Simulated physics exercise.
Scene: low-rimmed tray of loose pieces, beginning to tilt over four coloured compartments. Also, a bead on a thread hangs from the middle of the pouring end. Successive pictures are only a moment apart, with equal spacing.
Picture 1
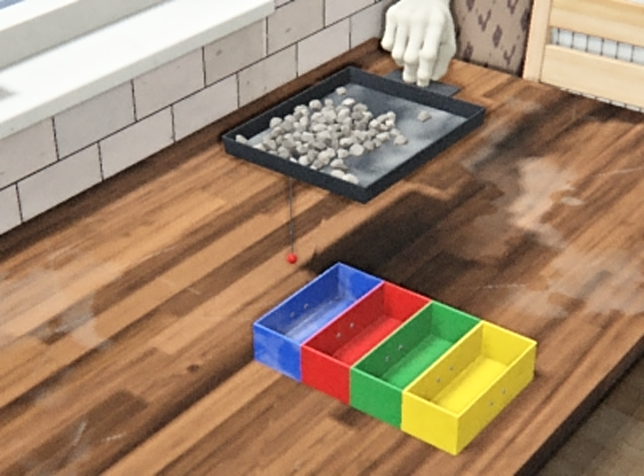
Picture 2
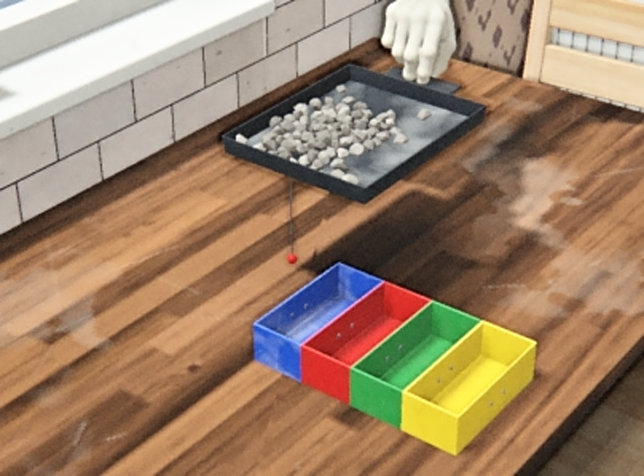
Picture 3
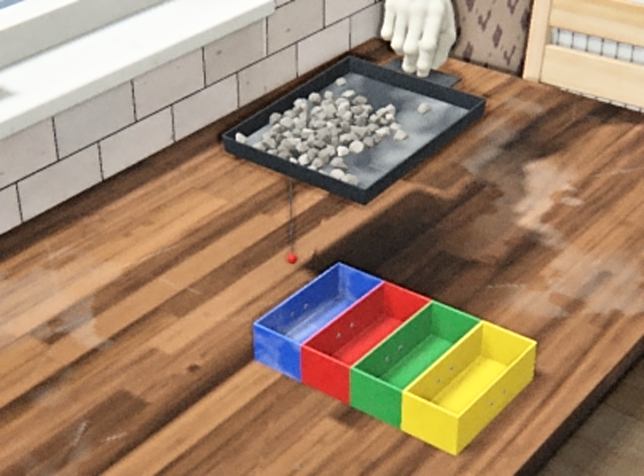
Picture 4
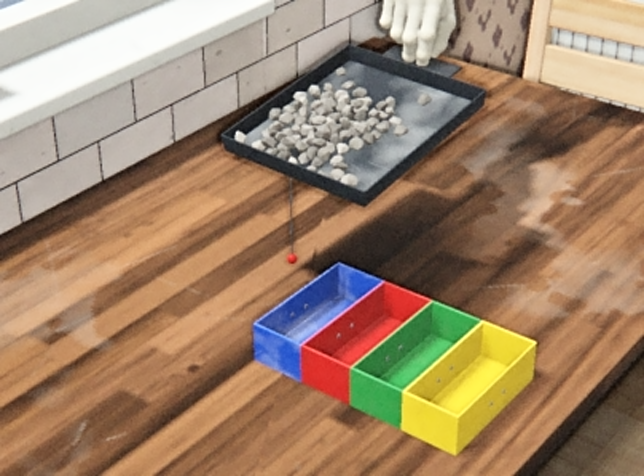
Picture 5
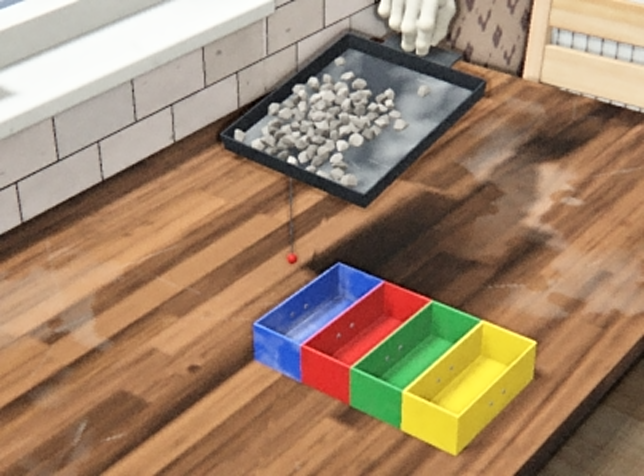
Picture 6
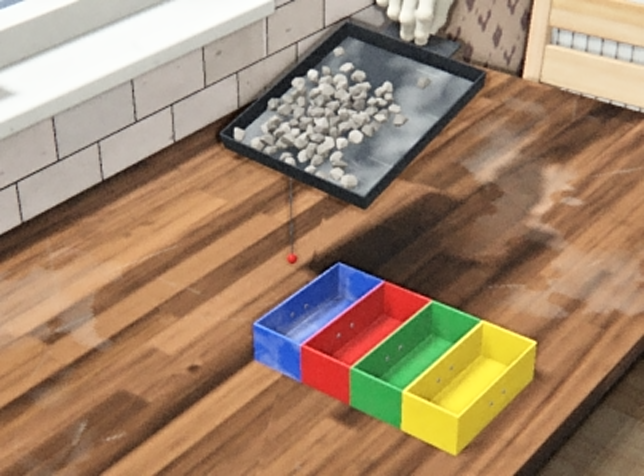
White gloved hand gradually tilting a dark tray of grey gravel above blue, red, green and yellow compartments on a wooden counter.
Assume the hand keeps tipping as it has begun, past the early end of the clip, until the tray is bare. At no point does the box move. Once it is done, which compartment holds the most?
The blue compartment holds the most.
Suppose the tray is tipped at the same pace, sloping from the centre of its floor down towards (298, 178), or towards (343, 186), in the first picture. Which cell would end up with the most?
The blue cell, then the cell in blue.
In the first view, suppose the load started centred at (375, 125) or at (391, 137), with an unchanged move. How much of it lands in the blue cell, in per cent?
Shares: 50 % for the first, 60 % for the second.
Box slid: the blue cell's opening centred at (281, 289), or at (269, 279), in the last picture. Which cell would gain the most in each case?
The first time it is red; the second time it is the cell in red.
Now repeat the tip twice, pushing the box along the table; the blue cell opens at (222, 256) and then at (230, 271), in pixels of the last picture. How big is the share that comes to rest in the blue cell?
You'd end up with around 0 per cent and then around 10 per cent.
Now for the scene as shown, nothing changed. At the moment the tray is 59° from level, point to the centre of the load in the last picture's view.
The load is centred near (307, 144).
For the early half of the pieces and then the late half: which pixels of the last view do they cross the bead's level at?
It goes through near (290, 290) first, then near (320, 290).
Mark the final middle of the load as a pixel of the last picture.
Somewhere around (298, 337) in the last picture.
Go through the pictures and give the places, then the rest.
The first frame shows corners of the pouring end at (225, 136) and (365, 186), level; middle of the load at (331, 133), bits of gravel; bead on its thread at (292, 259); blue cell at (278, 349); red cell at (326, 371); green cell at (377, 395); yellow cell at (430, 419).
The second frame shows corners of the pouring end at (225, 136) and (365, 187), level; middle of the load at (331, 132).
The third frame shows corners of the pouring end at (224, 135) and (365, 188), tipped barely, lowest at the right corner; middle of the load at (331, 129).
The fourth frame shows corners of the pouring end at (224, 135) and (364, 190), tipped a little, lowest at the right corner; middle of the load at (331, 124).
The fifth frame shows corners of the pouring end at (223, 134) and (364, 193), tipped a little, lowest at the right corner; middle of the load at (330, 119).
The sixth frame shows corners of the pouring end at (222, 133) and (363, 195), tipped clearly, lowest at the right corner; middle of the load at (330, 115); blue cell at (278, 349); red cell at (326, 371); green cell at (377, 395); yellow cell at (430, 419).
Soon, tray tipped steeply; nearly all on the tray; a stray few falling or outside the box.
A while on, tray tipped right over; about a third on the tray; about a quarter in the blue cell; a small part in the red cell; about a third falling or outside the box.
Towards the end, tray tipped past a quarter turn; about half in the blue cell; about a quarter in the red cell; about a third falling or outside the box.
Finally, tray tipped past a quarter turn; about half in the blue cell; about a quarter in the red cell; none in the yellow cell; none in the green cell; about a third outside the box.
